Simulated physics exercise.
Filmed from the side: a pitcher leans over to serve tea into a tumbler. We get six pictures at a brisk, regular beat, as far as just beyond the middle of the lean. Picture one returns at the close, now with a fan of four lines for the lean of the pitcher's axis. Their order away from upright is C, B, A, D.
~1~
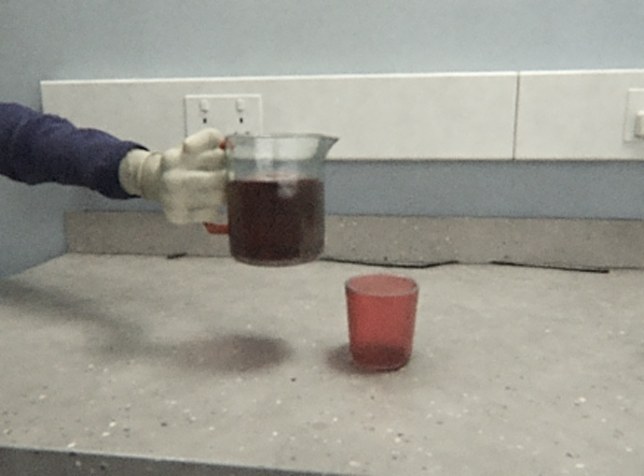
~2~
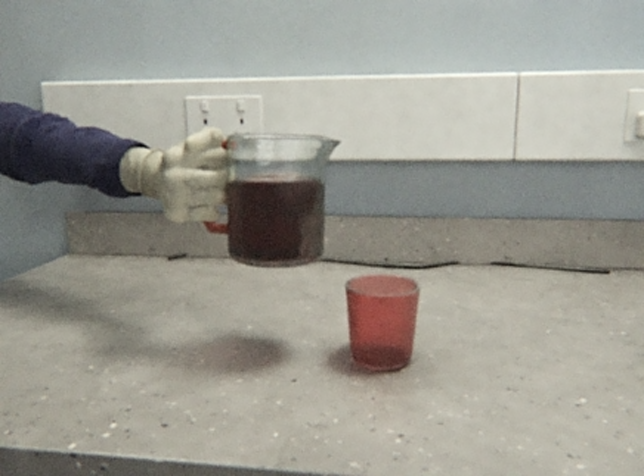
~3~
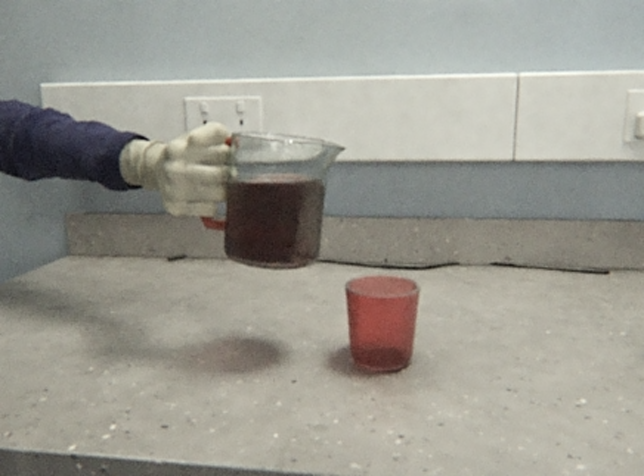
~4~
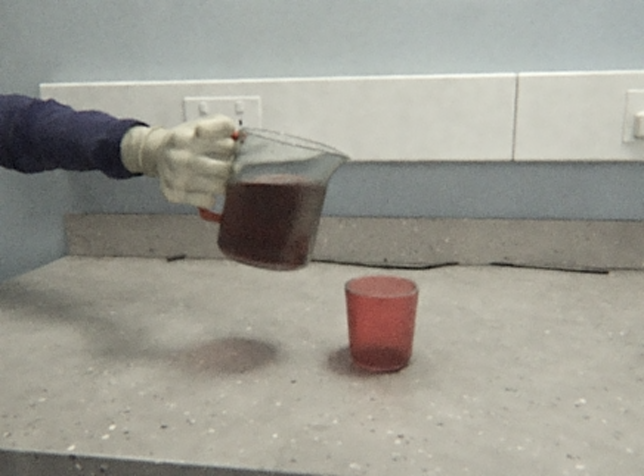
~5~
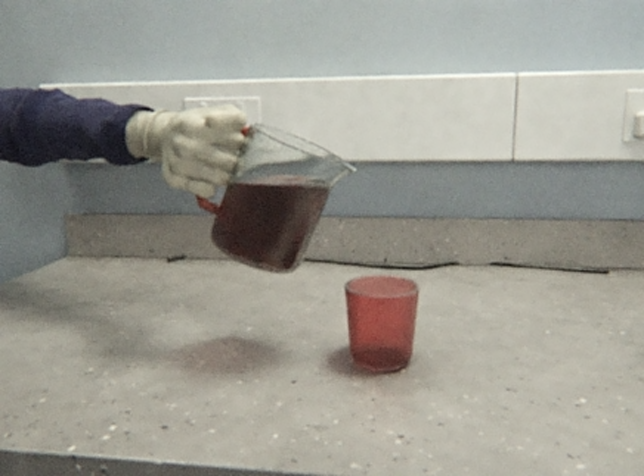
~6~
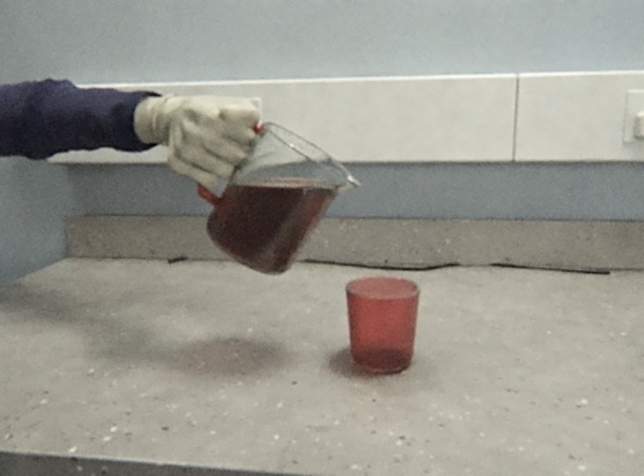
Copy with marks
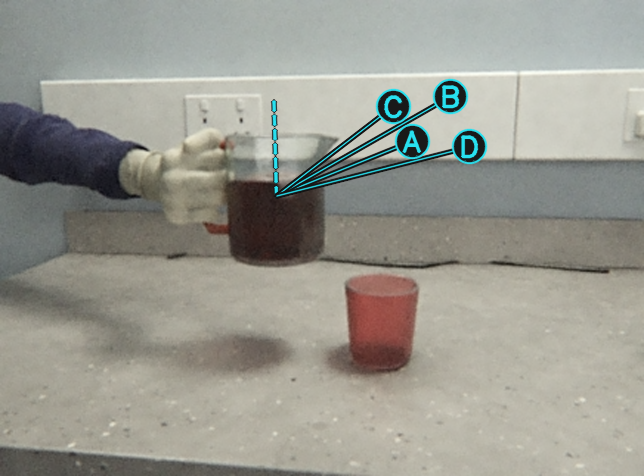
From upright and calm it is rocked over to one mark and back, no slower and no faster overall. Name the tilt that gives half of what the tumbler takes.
B beats the others.
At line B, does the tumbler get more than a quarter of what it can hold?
Yes, clearly.
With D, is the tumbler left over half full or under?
Over half.
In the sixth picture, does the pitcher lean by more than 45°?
No, it does not.
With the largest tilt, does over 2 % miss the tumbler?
Yes.
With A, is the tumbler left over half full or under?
Over half.
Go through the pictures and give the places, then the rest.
In the first picture, upright, lip at (337, 138); rim of the tumbler round (382, 283); nothing has left yet.
In the second picture, upright, lip at (340, 141); nothing has left yet.
In the third picture, tipped about 7°, lip at (344, 148); nothing has left yet.
In the fourth picture, tipped about 14°, lip at (349, 157); nothing has left yet.
In the fifth picture, tipped about 23°, lip at (355, 170); nothing has left yet.
In the sixth picture, tipped about 33°, lip at (359, 185); nothing has left yet.
In cyan, A at (396, 147); B at (435, 105); C at (380, 116); D at (452, 151).
For line A, the tumbler ends with about 71 % of what it can hold; 8 % of the tea is spilt.
For line B, the tumbler ends with about 54 % of what it can hold.
For line C, the tumbler ends with about 29 % of what it can hold.
For line D, the tumbler ends with about 75 % of what it can hold; 21 % of the tea is spilt.
